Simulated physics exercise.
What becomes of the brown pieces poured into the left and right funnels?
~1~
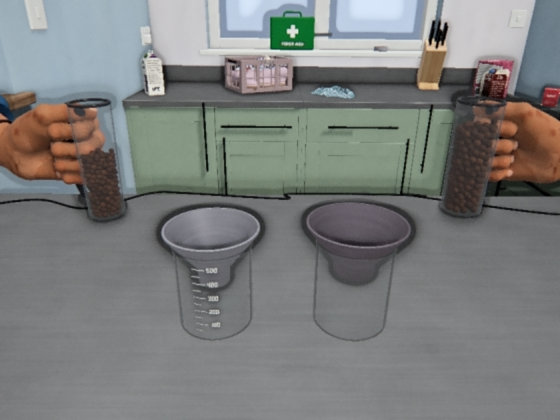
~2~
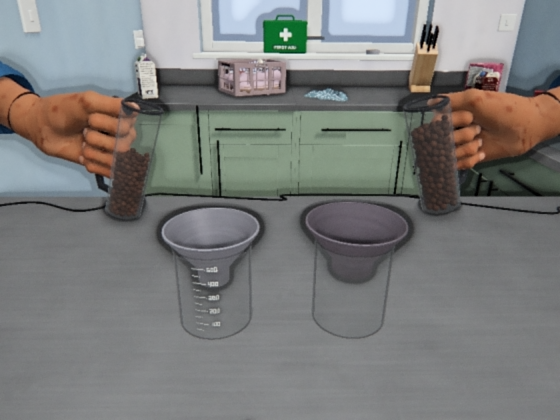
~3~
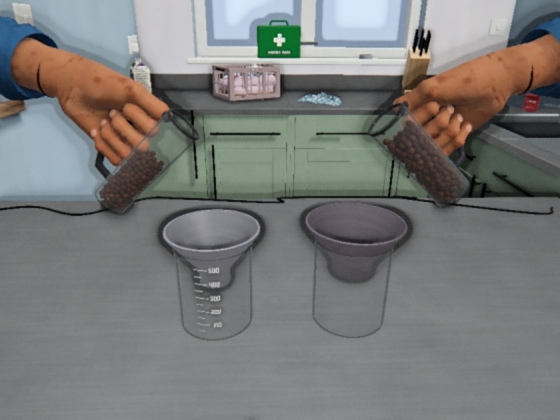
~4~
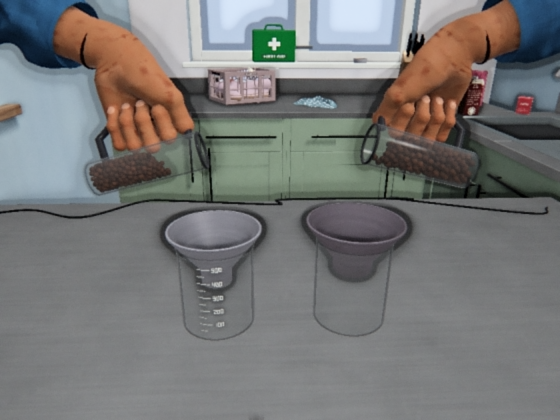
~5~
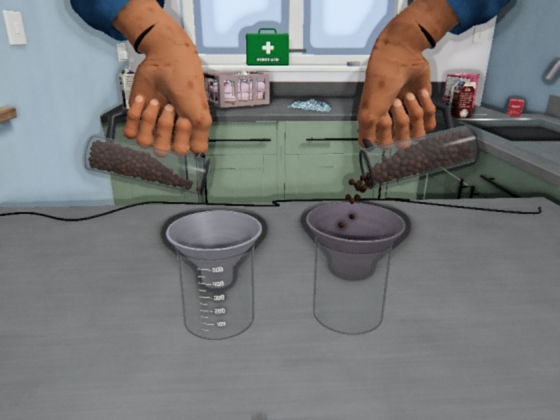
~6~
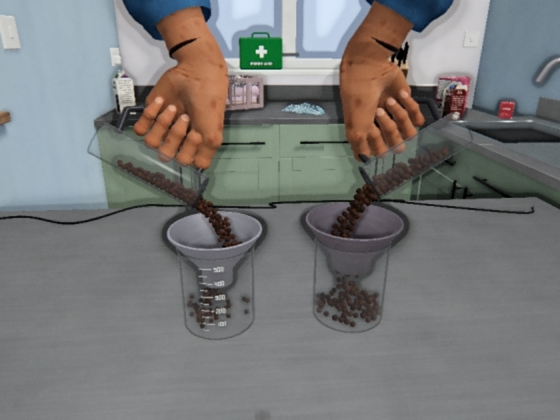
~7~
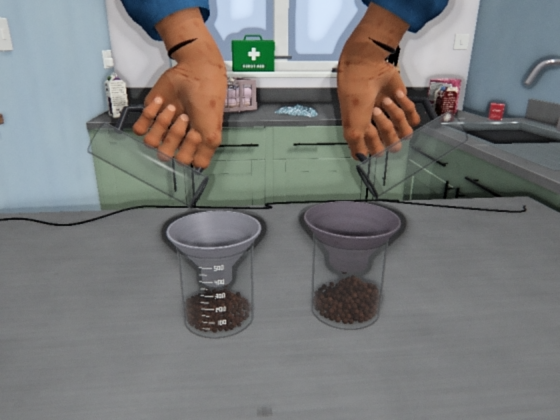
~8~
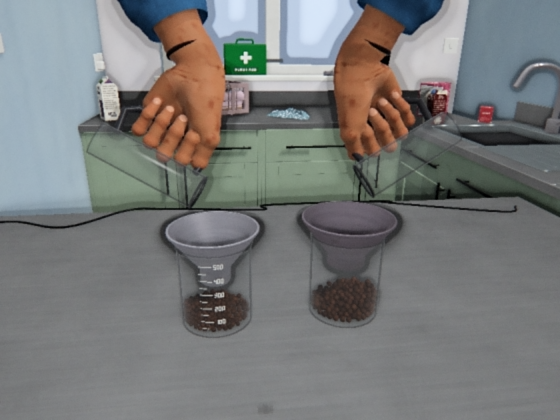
They all pass through both funnels and settle in the jars below, leaving neither funnel holding any back.
